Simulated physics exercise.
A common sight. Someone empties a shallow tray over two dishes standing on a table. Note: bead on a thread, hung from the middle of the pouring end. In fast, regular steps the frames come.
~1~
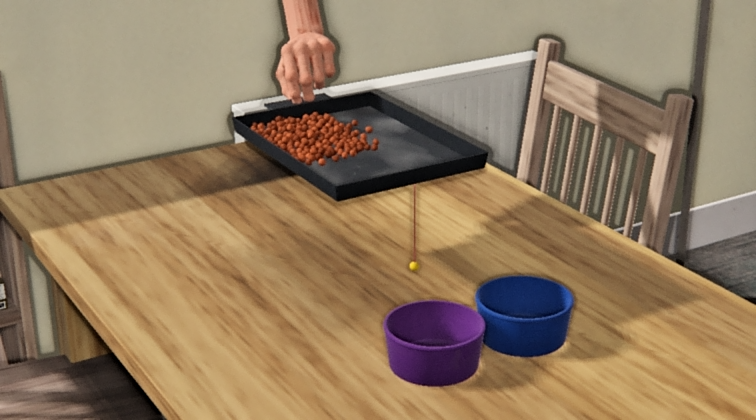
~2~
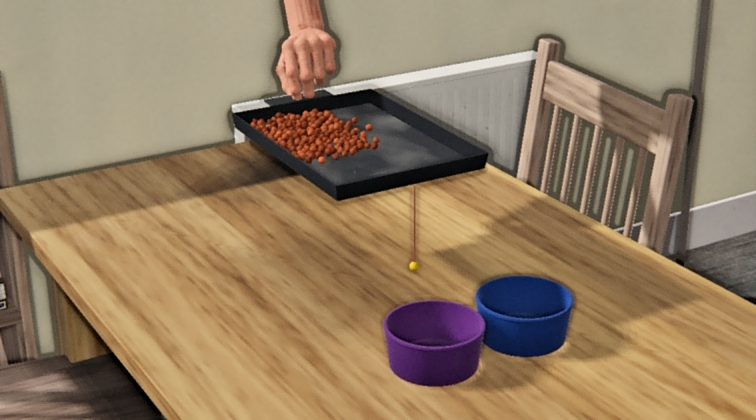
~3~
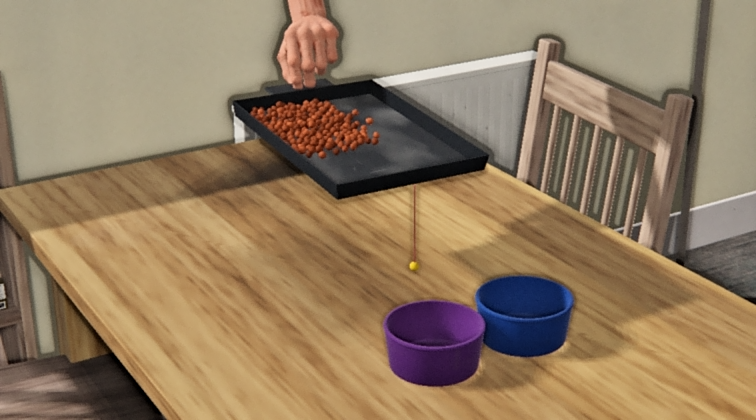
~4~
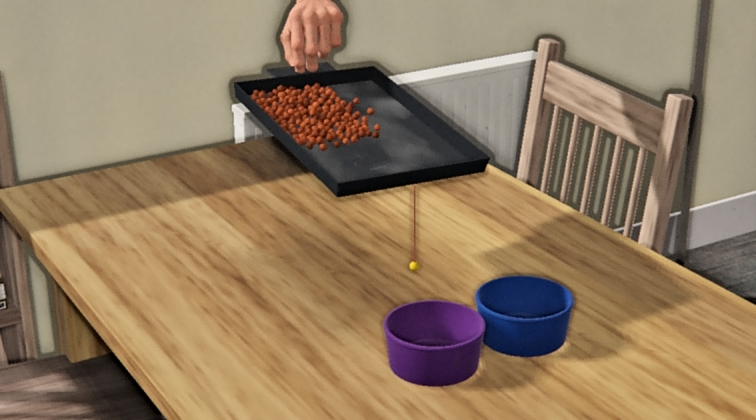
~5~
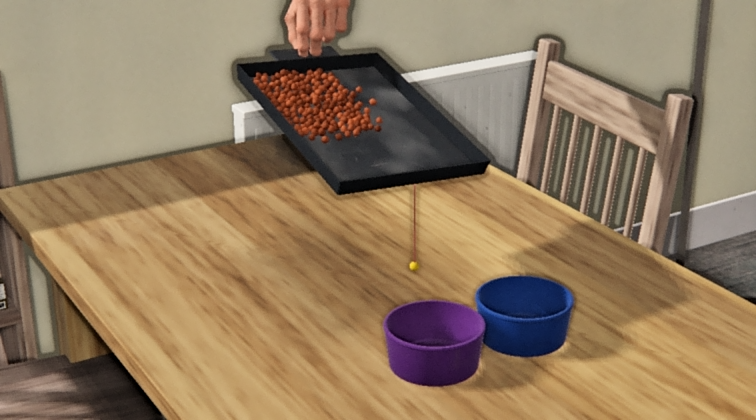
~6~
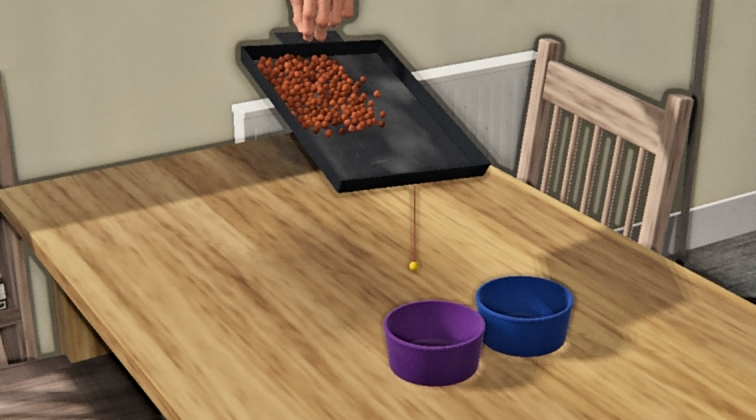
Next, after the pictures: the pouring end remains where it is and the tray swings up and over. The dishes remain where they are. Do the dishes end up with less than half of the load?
I expect the dishes to end up with a lesser share of the load.
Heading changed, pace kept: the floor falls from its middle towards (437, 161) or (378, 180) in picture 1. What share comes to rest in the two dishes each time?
Well, 10 percent for one and then 20 percent for the other.
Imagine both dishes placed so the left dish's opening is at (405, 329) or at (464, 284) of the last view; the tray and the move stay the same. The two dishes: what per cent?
20 and 60 in a hundred.
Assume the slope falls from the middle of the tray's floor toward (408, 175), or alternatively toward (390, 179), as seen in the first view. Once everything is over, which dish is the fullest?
Leftward dish on the first try, Leftward dish on the second.
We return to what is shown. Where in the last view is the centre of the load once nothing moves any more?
Resting centre, last picture - approx. (493, 314).
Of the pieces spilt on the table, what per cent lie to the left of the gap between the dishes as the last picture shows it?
Estimate: About 50 percent.
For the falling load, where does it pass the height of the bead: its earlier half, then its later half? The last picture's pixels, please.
For the early half I get (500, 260), and for the late half (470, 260).
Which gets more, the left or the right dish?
Winner: The right side.
Shortly afterwards, tray tipped steeply; near two thirds on the tray; only a few in the right dish; only a few outside both; near a third in the air.
Next, tray tipped past a quarter turn; near a third on the tray; a little in the left dish; near a quarter in the right dish; near a third outside both; a little in the air.
Some moments later, tray tipped past a quarter turn; a little in the left dish; near a quarter in the right dish; near two thirds outside both.
In the end, tray tipped past a quarter turn; a little in the left dish; near a quarter in the right dish; near two thirds outside both.
